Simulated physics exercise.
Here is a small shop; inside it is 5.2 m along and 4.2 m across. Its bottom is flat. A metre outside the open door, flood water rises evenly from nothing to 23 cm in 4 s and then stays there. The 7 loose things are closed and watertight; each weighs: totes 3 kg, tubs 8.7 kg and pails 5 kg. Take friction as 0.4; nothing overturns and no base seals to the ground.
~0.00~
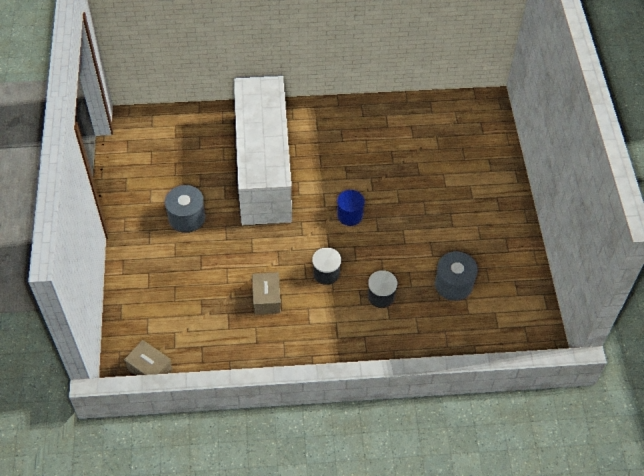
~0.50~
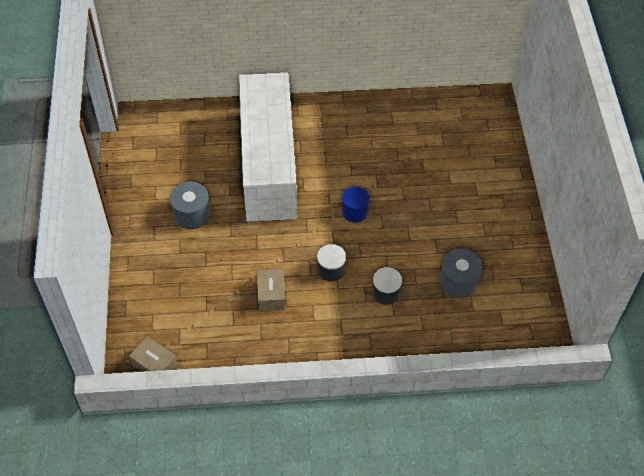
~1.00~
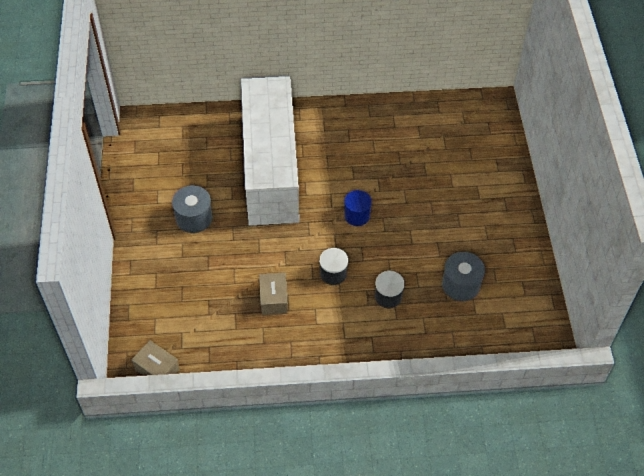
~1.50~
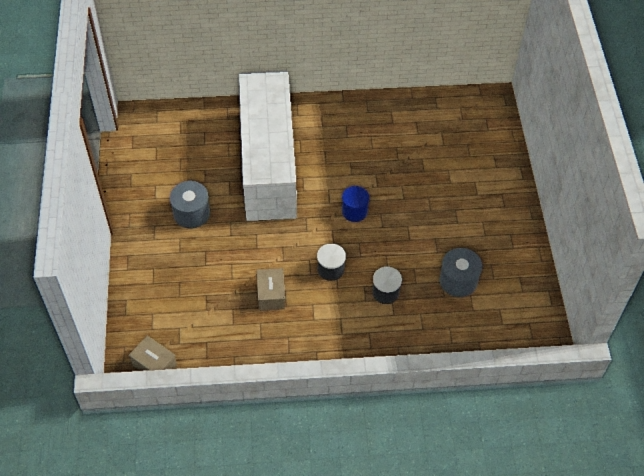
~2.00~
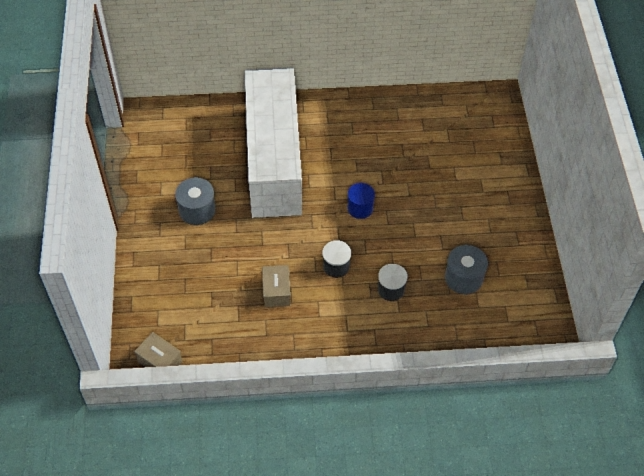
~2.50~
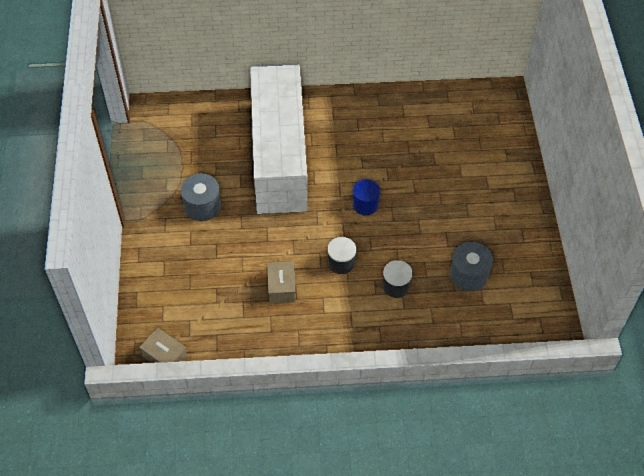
In a small wood-floored shop seen from above, tubs, pails, two boxes and a long pale counter stay still while the view shifts slightly; then a thin sheet of water spreads across the floor from the doorway at left.
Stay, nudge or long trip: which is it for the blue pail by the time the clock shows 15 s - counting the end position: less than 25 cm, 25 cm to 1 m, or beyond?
The blue pail slides a little.
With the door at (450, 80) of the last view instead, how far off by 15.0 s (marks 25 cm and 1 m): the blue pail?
Then the blue pail travels far.
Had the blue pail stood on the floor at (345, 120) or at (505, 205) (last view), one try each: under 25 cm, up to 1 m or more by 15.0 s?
In that order: It is nudged along; it ends far away.
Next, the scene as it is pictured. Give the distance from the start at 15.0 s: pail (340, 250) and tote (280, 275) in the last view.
In turn: 120 cm, 200 cm.
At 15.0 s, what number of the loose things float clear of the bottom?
At that moment 5.
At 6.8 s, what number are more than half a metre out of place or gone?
I count 2.
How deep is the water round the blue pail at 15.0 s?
About 8 cm.
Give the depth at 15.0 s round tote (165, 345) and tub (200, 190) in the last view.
About 10 and 10 cm.
After 3.5 s the blue pail is near (367, 190), 0.0 m from its start, aground; 0 afloat.
After 6.8 s the blue pail is near (367, 190), 0.0 m from its start, aground; 2 afloat.
After 11.0 s the blue pail is near (367, 190), 0.0 m from its start, aground; 4 afloat.
After 15.0 s the blue pail is near (320, 225), 0.8 m from its start, afloat; 5 afloat.
